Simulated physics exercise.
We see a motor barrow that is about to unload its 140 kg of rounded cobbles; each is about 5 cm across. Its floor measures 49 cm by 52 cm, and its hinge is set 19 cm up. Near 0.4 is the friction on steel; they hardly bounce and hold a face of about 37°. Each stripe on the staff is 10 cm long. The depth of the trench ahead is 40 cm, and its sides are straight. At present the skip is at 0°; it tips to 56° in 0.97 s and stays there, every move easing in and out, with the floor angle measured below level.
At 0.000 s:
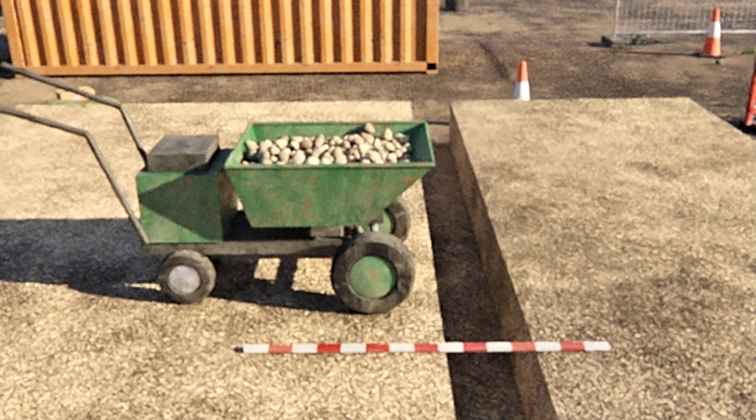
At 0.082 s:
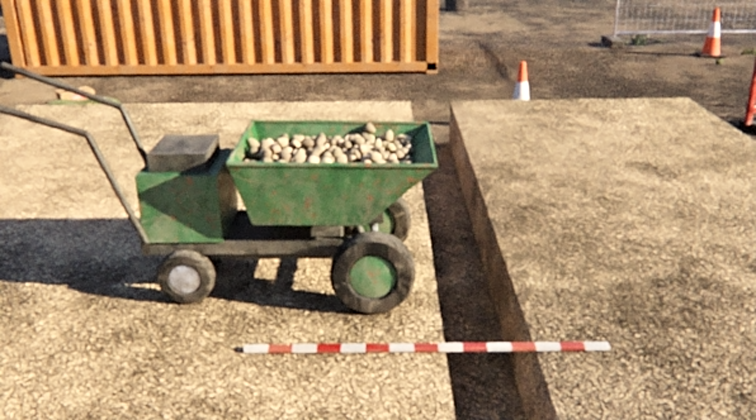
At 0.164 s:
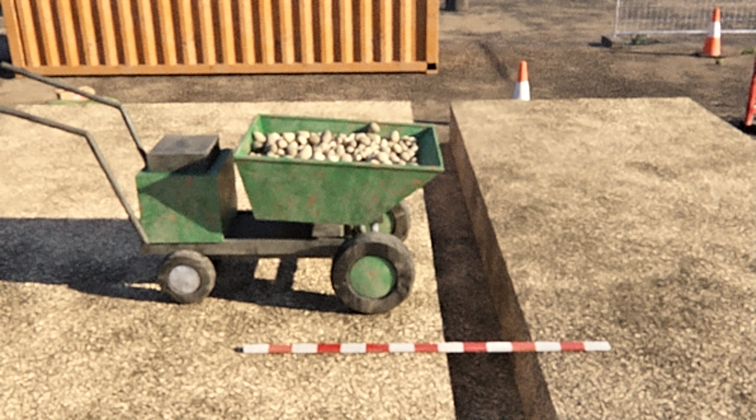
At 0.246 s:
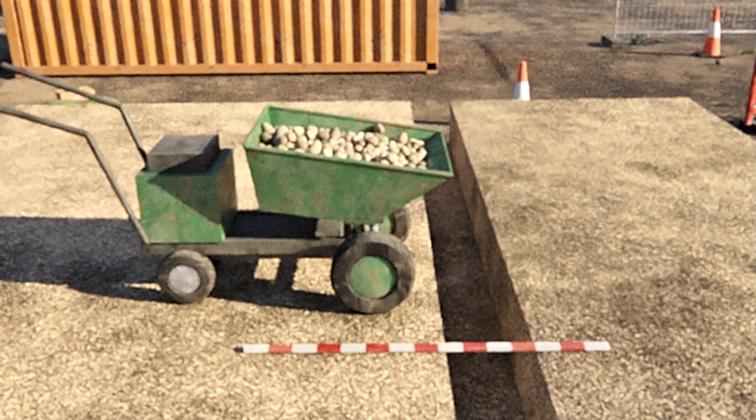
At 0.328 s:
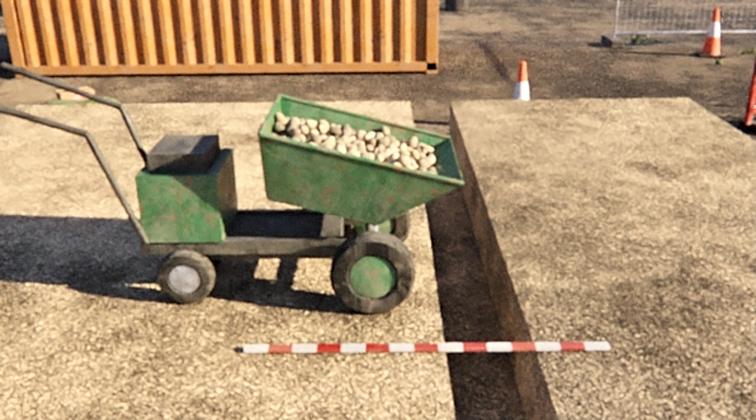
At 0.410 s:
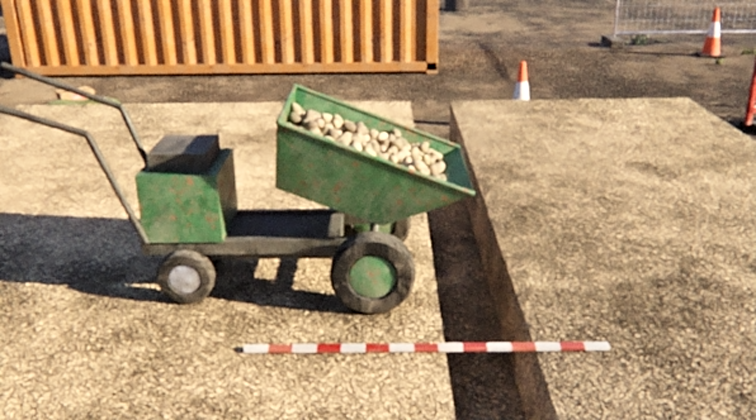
We see a green motor barrow loaded with rounded cobbles standing beside a straight-sided trench, a red and white staff lying in front. Its skip starts level, then tilts steadily forward to the right, the back end rising while the wheels stay still.
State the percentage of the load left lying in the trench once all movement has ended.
The share left there is about 40 per cent.
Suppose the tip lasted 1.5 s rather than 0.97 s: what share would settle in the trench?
Close to 40 percent, then.
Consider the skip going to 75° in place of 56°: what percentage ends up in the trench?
Trench share: Approx. 30%.
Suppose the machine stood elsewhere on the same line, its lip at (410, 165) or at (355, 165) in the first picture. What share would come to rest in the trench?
First place roughly 60%, second roughly 85%.
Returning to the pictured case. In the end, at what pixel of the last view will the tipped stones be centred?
I'd put it close to (526, 278).
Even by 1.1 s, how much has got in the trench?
At that moment: Approx. 5 %.
After 0.7 s the floor is at 47°; 100 % in the skip; the foremost stones are at (473, 209).
After 1.1 s the floor is at 56°; 88 % in the skip, 4 % in the trench, 8 % past the trench; the foremost stones are at (546, 273).
After 1.4 s the floor is at 56°; 53 % in the skip, 5 % in the trench, 41 % past the trench; the foremost stones are at (637, 283).
After 3.4 s the floor is at 56°; 11 % in the skip, 40 % in the trench, 49 % past the trench; the foremost stones are at (727, 290).
